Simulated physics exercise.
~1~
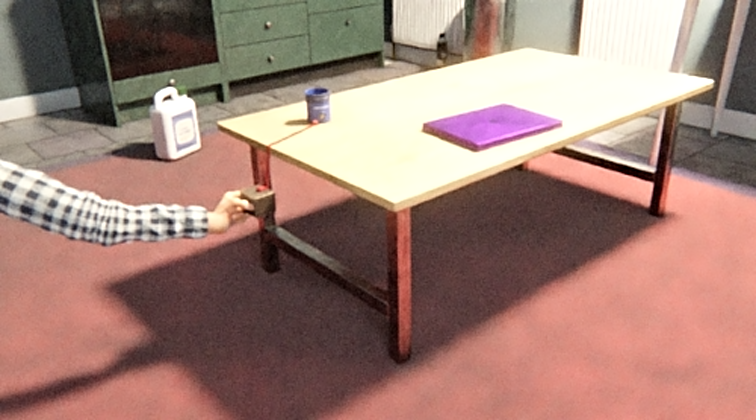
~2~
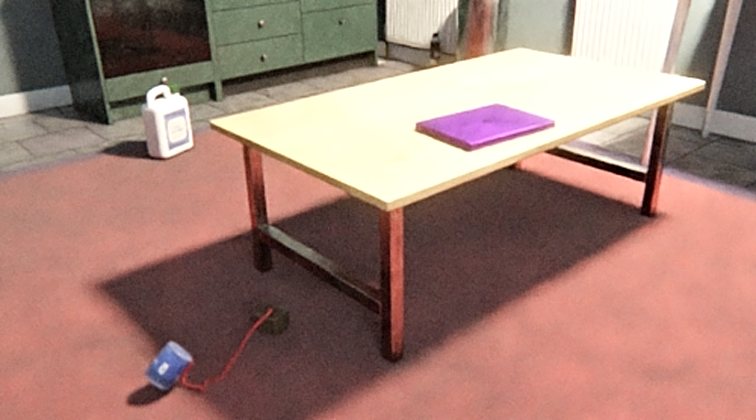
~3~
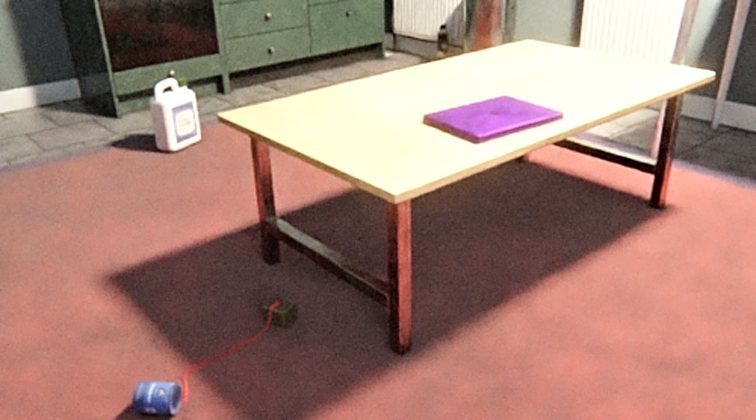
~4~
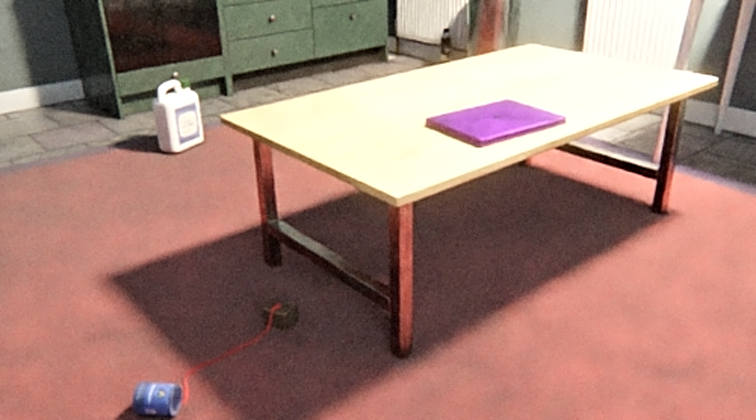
A hand in a checked sleeve held a black block on a red string past the table's edge, then let go; the block dropped to the floor and the blue cup tied to it followed, ending on its side while the purple laptop stayed put.
